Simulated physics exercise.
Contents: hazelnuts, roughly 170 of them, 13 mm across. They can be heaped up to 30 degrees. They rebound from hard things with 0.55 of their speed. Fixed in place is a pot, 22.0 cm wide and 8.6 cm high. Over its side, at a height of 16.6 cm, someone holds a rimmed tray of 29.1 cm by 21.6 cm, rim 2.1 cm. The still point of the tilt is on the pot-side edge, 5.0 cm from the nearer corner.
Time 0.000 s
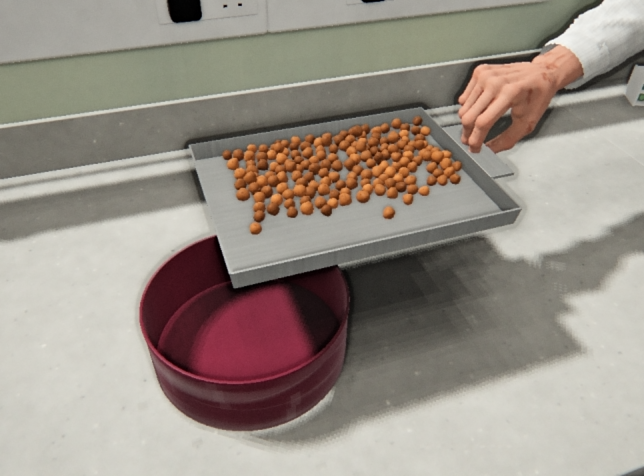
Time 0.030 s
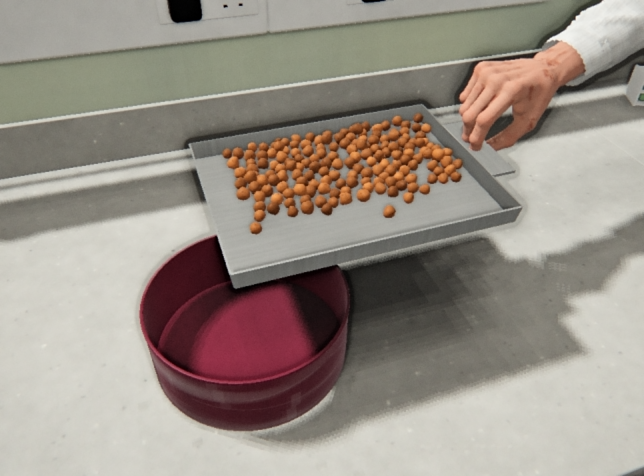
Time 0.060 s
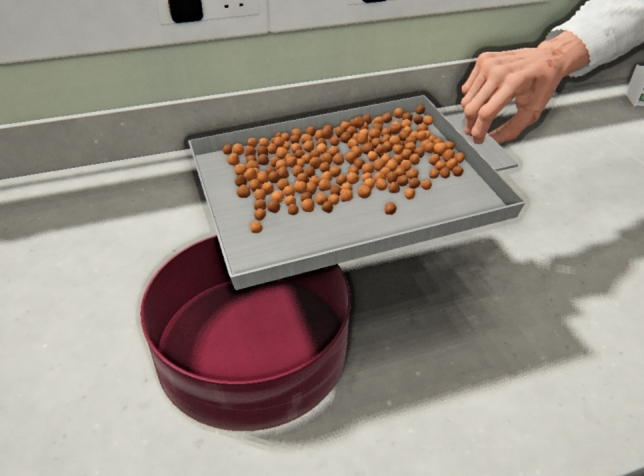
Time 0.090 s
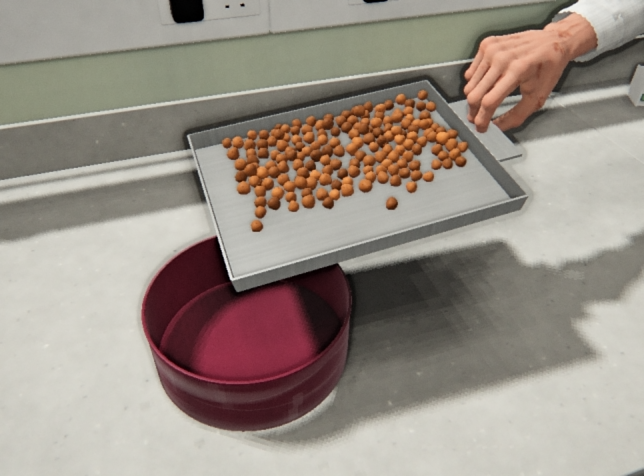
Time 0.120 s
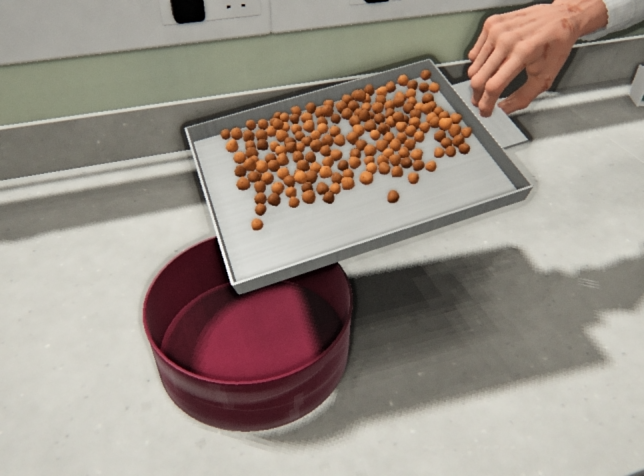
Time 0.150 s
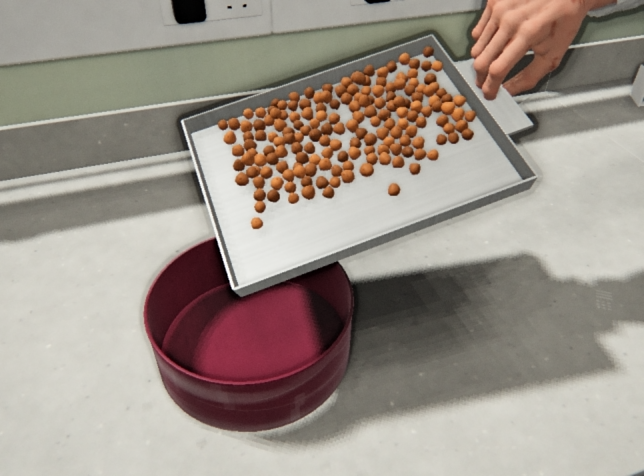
On a pale grey countertop, a hand holds a shallow grey tray of small orange-brown balls above a round dark red pot, then raises the tray's right side, tilting it toward the left while the balls stay spread across it.
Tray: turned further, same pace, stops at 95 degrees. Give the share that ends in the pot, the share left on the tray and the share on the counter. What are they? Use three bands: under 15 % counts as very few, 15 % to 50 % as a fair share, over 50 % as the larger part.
Pot: A fair share; tray: Very few; counter: The larger part.
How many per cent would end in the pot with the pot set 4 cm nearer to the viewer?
Share in pot: Approx. 65 %.
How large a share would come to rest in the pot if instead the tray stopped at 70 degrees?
It would be near 30 per cent.
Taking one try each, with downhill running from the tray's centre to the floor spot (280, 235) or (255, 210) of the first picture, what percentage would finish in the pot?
Roughly 30 % for the first direction, roughly 25 % for the second.
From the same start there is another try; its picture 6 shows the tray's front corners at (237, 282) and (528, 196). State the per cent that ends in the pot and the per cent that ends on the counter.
Pot 70, counter 30.
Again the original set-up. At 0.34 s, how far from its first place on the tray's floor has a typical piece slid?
Around 3 centimetres.
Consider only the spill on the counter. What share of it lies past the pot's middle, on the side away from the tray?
I reckon around 90 per cent.
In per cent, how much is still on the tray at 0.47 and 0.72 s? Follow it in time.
100 then 5.
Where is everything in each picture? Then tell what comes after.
Tray tilt 0 degrees, front corners at (233, 271) and (518, 207); middle of the pieces at (350, 165); pot at (246, 296), in the first frame.
Tray tilt 1 degrees, front corners at (233, 272) and (519, 205); middle of the pieces at (350, 163), in the second frame.
Tray tilt 3 degrees, front corners at (233, 274) and (521, 201), lowest corner left front; middle of the pieces at (351, 158), in the third frame.
Tray tilt 7 degrees, front corners at (234, 277) and (525, 194), lowest corner left front; middle of the pieces at (352, 150), in the fourth frame.
Tray tilt 13 degrees, front corners at (235, 281) and (529, 185), lowest corner left front; middle of the pieces at (353, 138), in the fifth frame.
Tray tilt 19 degrees, front corners at (236, 286) and (534, 175), lowest corner left front; middle of the pieces at (353, 126); pot at (250, 296). The tray's pace is about 210 degrees a second, in the sixth frame.
After 0.34 s, tilt 59 degrees; the tray holds 100 %, the pot 0 %.
After 0.47 s, tilt 86 degrees; the tray holds 100 %, the pot 0 %.
Then, at 0.72 s, tilt 95 degrees; the tray holds 5 %, the pot 30 %.
At rest (1.8 s), pot 35 %, tray 0 %, counter 65 %.
